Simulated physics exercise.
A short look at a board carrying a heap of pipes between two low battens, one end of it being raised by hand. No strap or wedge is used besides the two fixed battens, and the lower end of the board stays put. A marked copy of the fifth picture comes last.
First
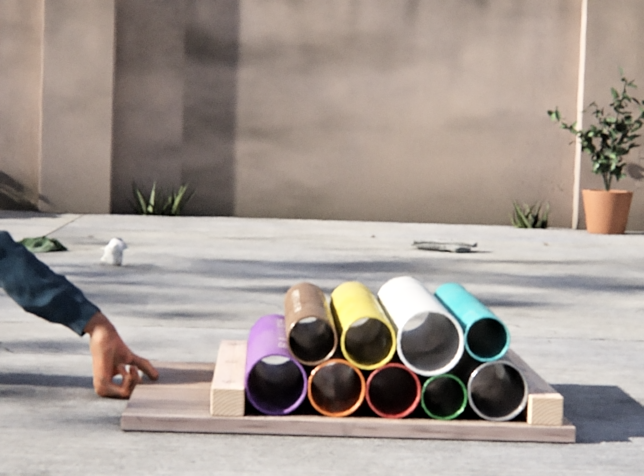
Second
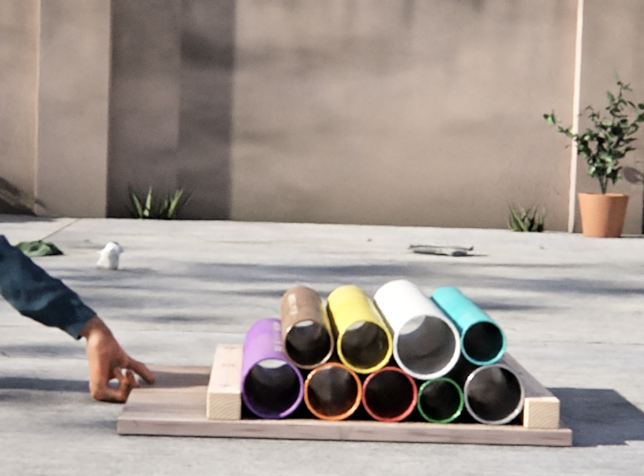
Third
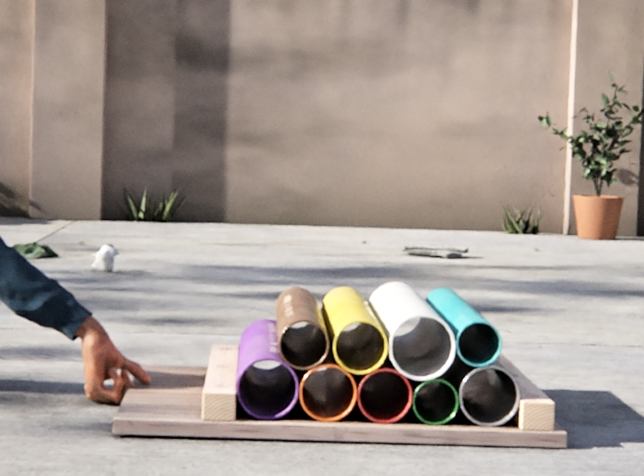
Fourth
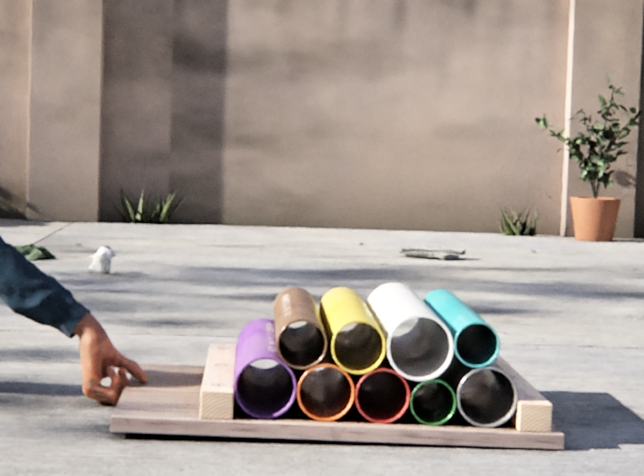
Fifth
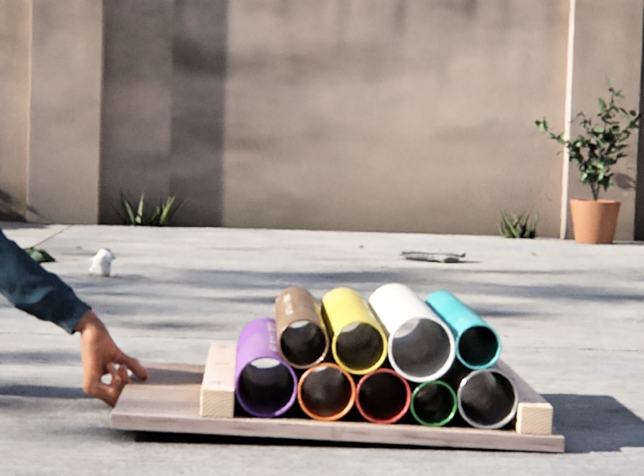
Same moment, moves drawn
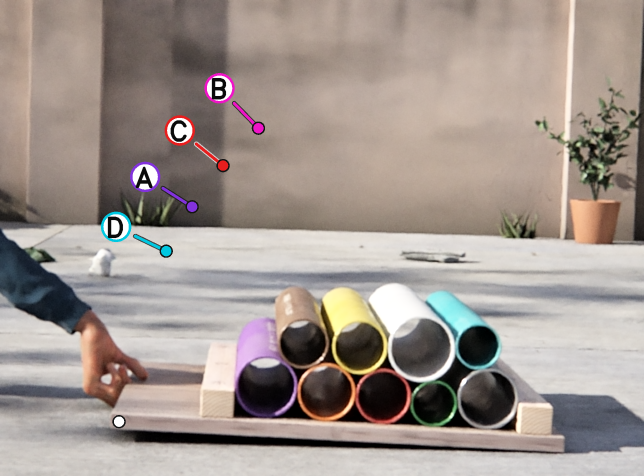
A hand at the left gripped the end of a wooden board and raised it very slightly, while the colourful pipes stacked between two low wooden strips stayed in their heap.
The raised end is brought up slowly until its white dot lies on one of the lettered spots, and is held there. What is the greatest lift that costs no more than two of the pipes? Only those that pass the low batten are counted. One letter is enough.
The highest mark that will do is D.
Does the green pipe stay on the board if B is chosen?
Yes, with B.
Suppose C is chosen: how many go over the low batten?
It comes to four.
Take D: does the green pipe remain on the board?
The green pipe: Yes.
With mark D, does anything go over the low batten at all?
At D: Yes.
On the marked copy, A at (192, 207); B at (259, 128); C at (223, 166); D at (166, 251); the white dot at (119, 421).
With D. Early on, board at 15°.
Further on, board at 24°.
At the end, board at 24°, two over the low batten (white, turquoise).
As for the rest, A four over the low batten (white, yellow, brown, turquoise); B four over the low batten (white, yellow, brown, turquoise); C four over the low batten (white, yellow, brown, turquoise).
